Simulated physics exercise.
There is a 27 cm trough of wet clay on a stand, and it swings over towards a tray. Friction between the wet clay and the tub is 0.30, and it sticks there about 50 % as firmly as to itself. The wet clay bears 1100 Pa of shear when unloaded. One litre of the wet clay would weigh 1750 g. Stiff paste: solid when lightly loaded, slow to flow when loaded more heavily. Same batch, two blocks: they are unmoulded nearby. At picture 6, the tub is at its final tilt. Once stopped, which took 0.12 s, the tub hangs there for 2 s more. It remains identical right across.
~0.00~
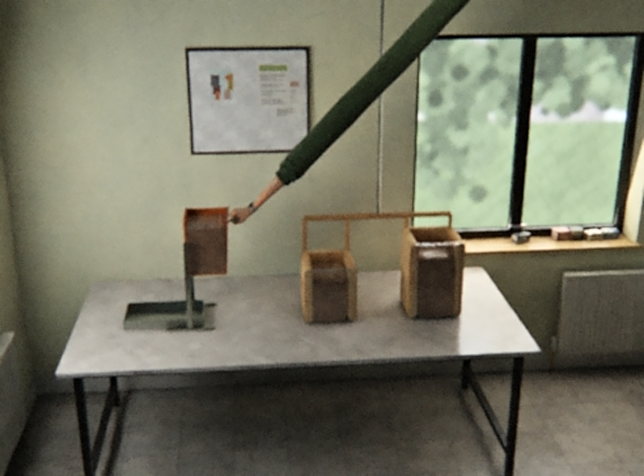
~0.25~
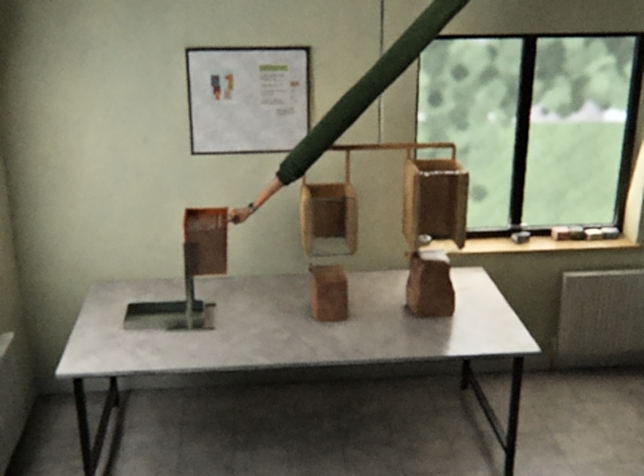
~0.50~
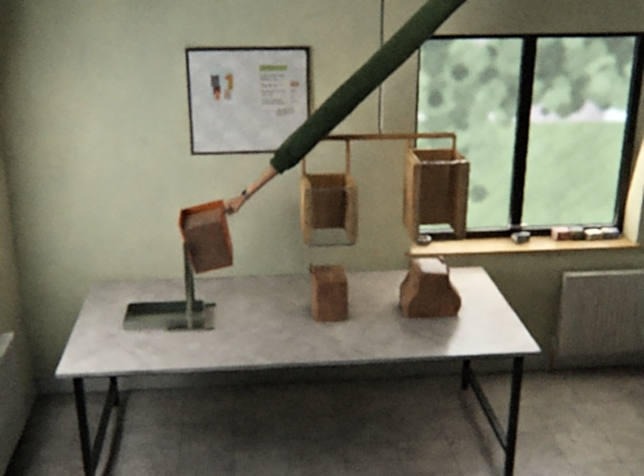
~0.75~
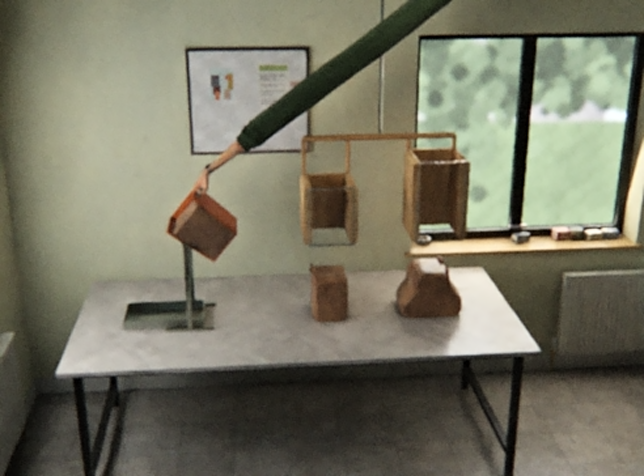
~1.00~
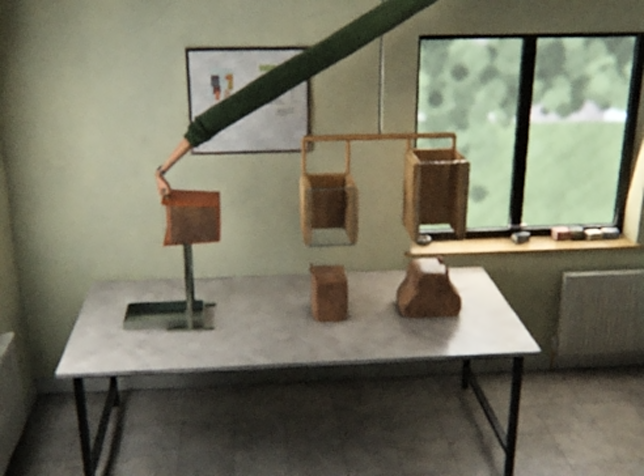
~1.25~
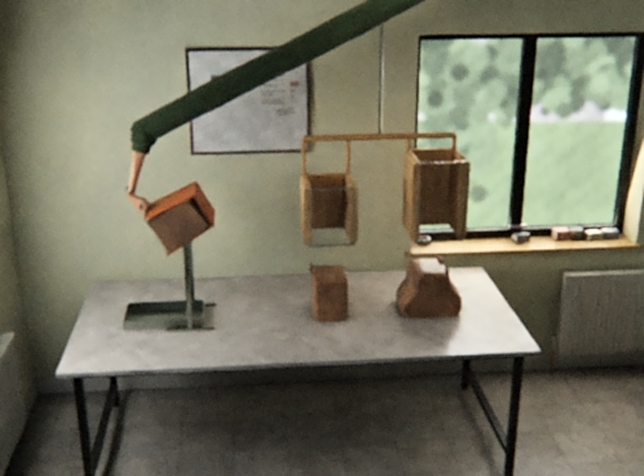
On a table, moulds lift off two clay blocks, one slumps, and an arm tips a tub.
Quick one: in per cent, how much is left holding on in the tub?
Expect around 0 %.
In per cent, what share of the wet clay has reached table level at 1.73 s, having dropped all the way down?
At that moment, near 50 % is down.
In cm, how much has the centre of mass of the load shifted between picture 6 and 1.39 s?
Something like 7 cm, I'd say.
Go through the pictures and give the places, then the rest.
The first frame shows handle-side rim at (226, 222), tilt 0 degrees; crest of the wet clay at (191, 230); block heights 24 cm, 34 cm (left to right).
The second frame shows handle-side rim at (226, 222), tilt 0 degrees; crest of the wet clay at (191, 230); block heights 24 cm, 31 cm (left to right).
The third frame shows handle-side rim at (220, 215), tilt 12 degrees; crest of the wet clay at (217, 222); block heights 24 cm, 26 cm (left to right).
The fourth frame shows handle-side rim at (193, 200), tilt 50 degrees; crest of the wet clay at (200, 207); block heights 24 cm, 25 cm (left to right).
The fifth frame shows handle-side rim at (161, 205), tilt 89 degrees; crest of the wet clay at (176, 207); block heights 24 cm, 25 cm (left to right).
The sixth frame shows handle-side rim at (144, 221), tilt 118 degrees; crest of the wet clay at (186, 202); block heights 24 cm, 25 cm (left to right).
After 1.39 s, the tub is at 118 degrees and holds 78 %.
After 1.56 s, the tub is at 118 degrees and holds 20 %.
After 1.73 s, the tub is at 118 degrees and holds 0 %.
After 1.90 s, the tub is at 118 degrees and holds 0 %.
After 3.25 s, the tub is at 118 degrees and holds 0 %.
